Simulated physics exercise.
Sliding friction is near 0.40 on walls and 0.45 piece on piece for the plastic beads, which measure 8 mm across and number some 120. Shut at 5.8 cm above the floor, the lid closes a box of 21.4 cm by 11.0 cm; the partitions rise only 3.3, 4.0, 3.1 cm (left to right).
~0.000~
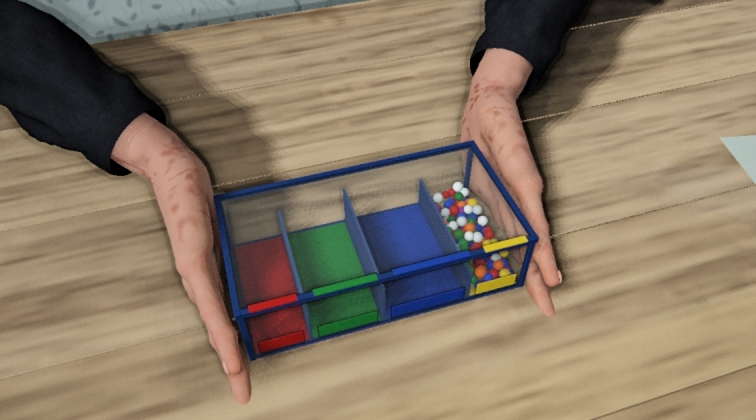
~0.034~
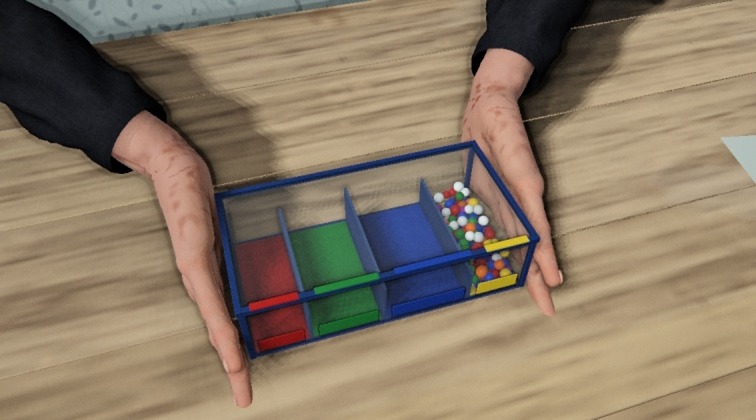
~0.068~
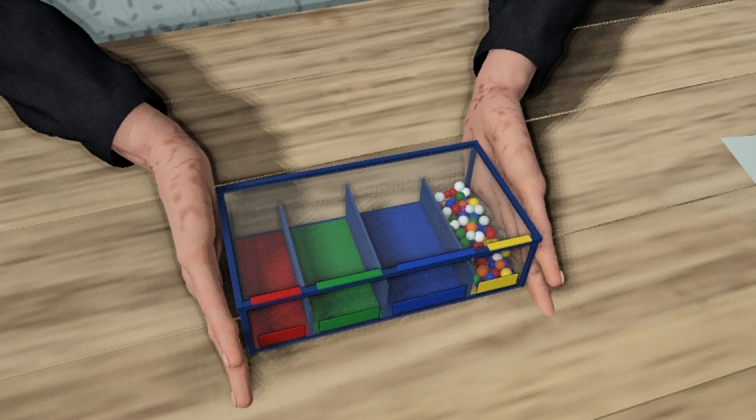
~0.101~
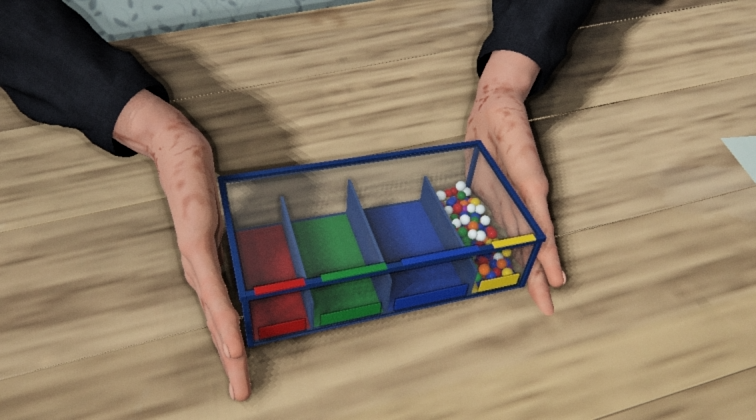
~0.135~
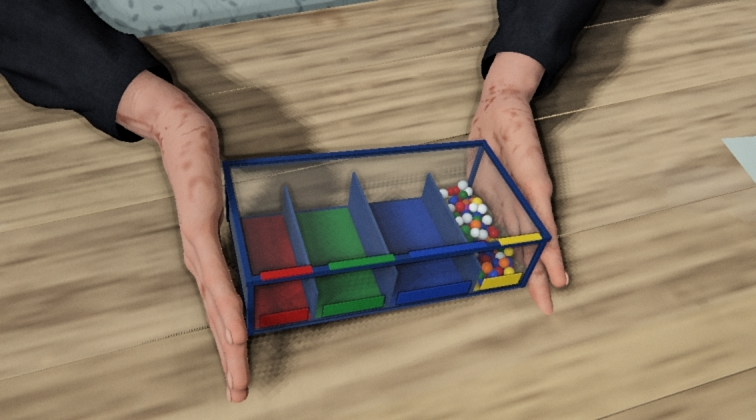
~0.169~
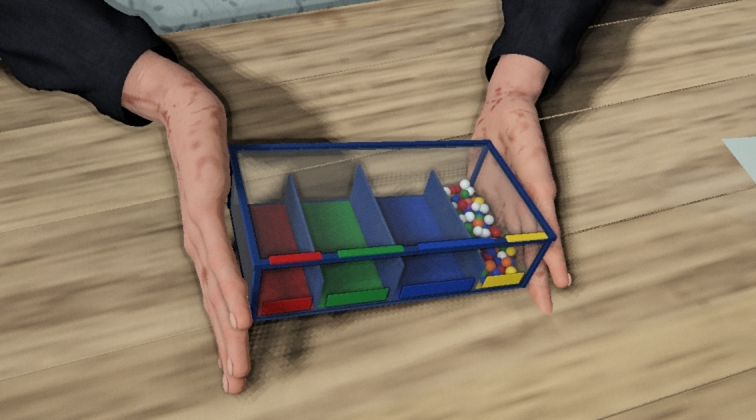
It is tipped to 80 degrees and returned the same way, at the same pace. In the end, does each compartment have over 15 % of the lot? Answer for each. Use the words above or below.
Red compartment: Below; blue compartment: Below; green compartment: Below; yellow compartment: Above.
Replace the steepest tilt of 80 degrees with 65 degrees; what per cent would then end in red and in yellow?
Then red would hold 0 percent and yellow 100 percent.
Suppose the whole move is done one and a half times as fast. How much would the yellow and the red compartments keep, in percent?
Yellow = 100 per cent, red = 0 per cent.
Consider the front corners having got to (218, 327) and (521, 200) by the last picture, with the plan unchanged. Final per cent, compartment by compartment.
Red 5 %, blue 55 %, green 15 %, yellow 25 %.
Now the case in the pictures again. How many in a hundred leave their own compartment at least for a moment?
Estimate: Some 0 per cent.
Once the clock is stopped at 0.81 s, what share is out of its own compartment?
0 %.
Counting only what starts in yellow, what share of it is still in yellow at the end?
Around 100 per cent of it.
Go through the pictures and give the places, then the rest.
In the first picture, box tilt 0 degrees, front corners at (240, 312) and (531, 238); yellow 100 %.
In the second picture, box tilt 1 degrees, front corners at (241, 310) and (533, 238).
In the third picture, box tilt 2 degrees, front corners at (243, 304) and (535, 237).
In the fourth picture, box tilt 5 degrees, front corners at (246, 294) and (539, 237), lowest corner right front.
In the fifth picture, box tilt 9 degrees, front corners at (251, 279) and (544, 236), lowest corner right front.
In the sixth picture, box tilt 13 degrees, front corners at (260, 262) and (549, 236), lowest corner right front; yellow 100 %. The box's pace is about 120 degrees a second.
After 0.81 s, tilt 80 degrees; yellow 100 %.
Then, at 1.24 s, tilt 35 degrees; yellow 100 %.
Then, at 1.74 s, tilt 0 degrees; yellow 100 %.
At rest (2.1 s), red 0 %, blue 0 %, green 0 %, yellow 100 %.
